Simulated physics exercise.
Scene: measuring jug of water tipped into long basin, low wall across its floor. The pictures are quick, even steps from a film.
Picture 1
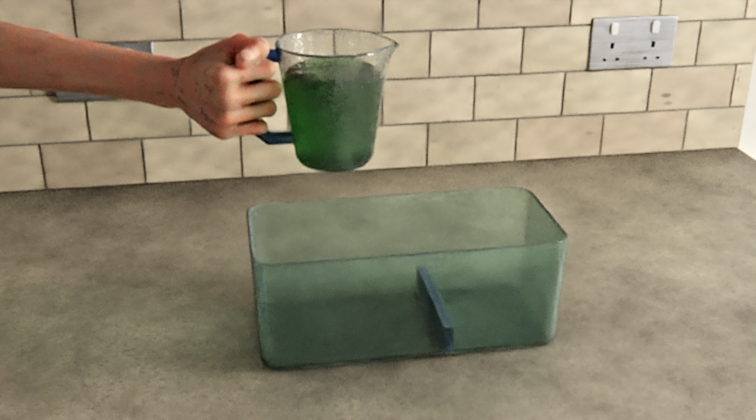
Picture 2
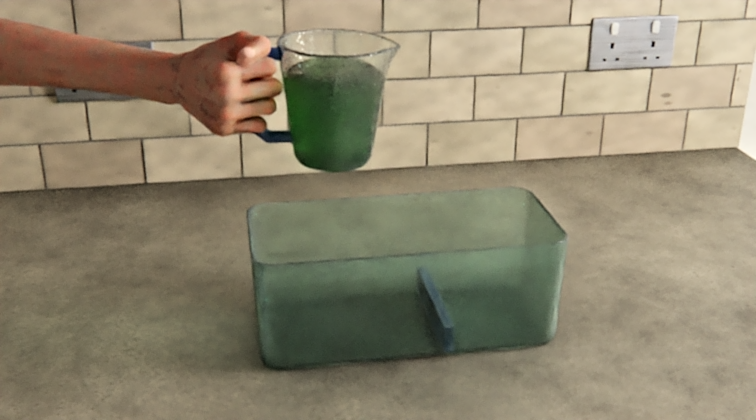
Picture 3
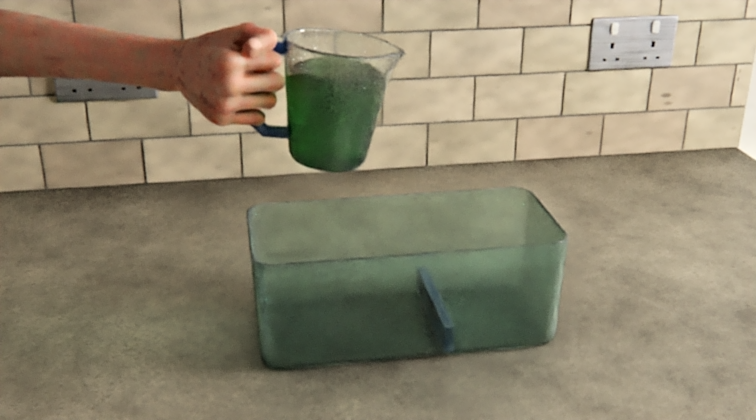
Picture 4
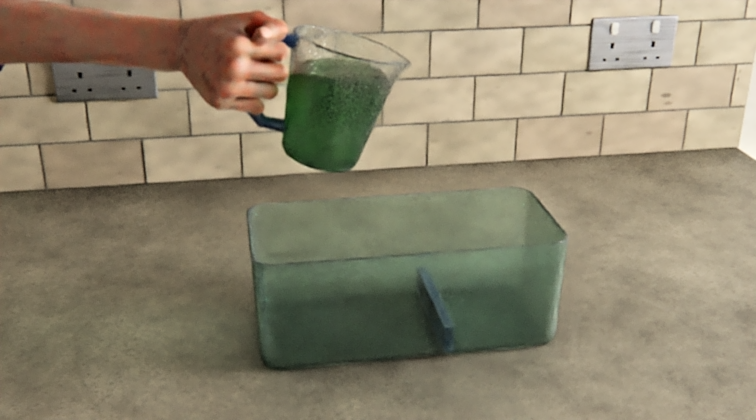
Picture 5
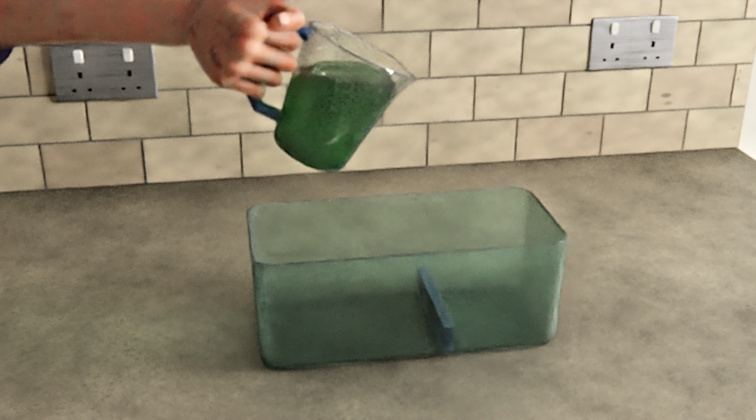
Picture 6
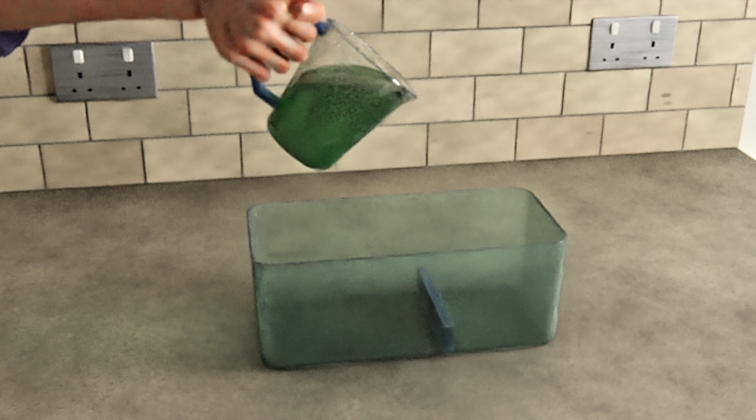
In the video, a hand holds a clear measuring jug of green liquid above a long, translucent basin with a low blue wall across its floor, then tilts the jug steadily to the right, bringing its spout lower.
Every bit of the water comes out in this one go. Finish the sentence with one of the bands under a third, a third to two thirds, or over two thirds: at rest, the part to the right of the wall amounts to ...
At rest, the part to the right of the wall amounts to a third to two thirds.
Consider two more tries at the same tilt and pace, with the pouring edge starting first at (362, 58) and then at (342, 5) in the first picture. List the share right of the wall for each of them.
You'd see around 20 per cent, and then around 15 per cent.
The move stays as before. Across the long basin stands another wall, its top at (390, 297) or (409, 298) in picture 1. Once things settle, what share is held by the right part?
Around 90 per cent for the first, around 85 per cent for the second.
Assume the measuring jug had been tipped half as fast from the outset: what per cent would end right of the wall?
About 70 per cent.
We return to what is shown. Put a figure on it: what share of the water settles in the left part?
Estimate: Some 40 per cent.
A moment on, the tilt is 112° and 41 per cent is still to pour, 5 is left of the wall and 25 right of it.
Next, the tilt is 116° and 4 per cent is still to pour, 36 is left of the wall and 49 right of it.
Then the tilt is 116° and 0 per cent is still to pour, 40 is left of the wall and 55 right of it.
Later the tilt is 116° and 0 per cent is still to pour, 41 is left of the wall and 54 right of it.
In the end 42 per cent lies left of the wall, 54 right of it and 4 outside.
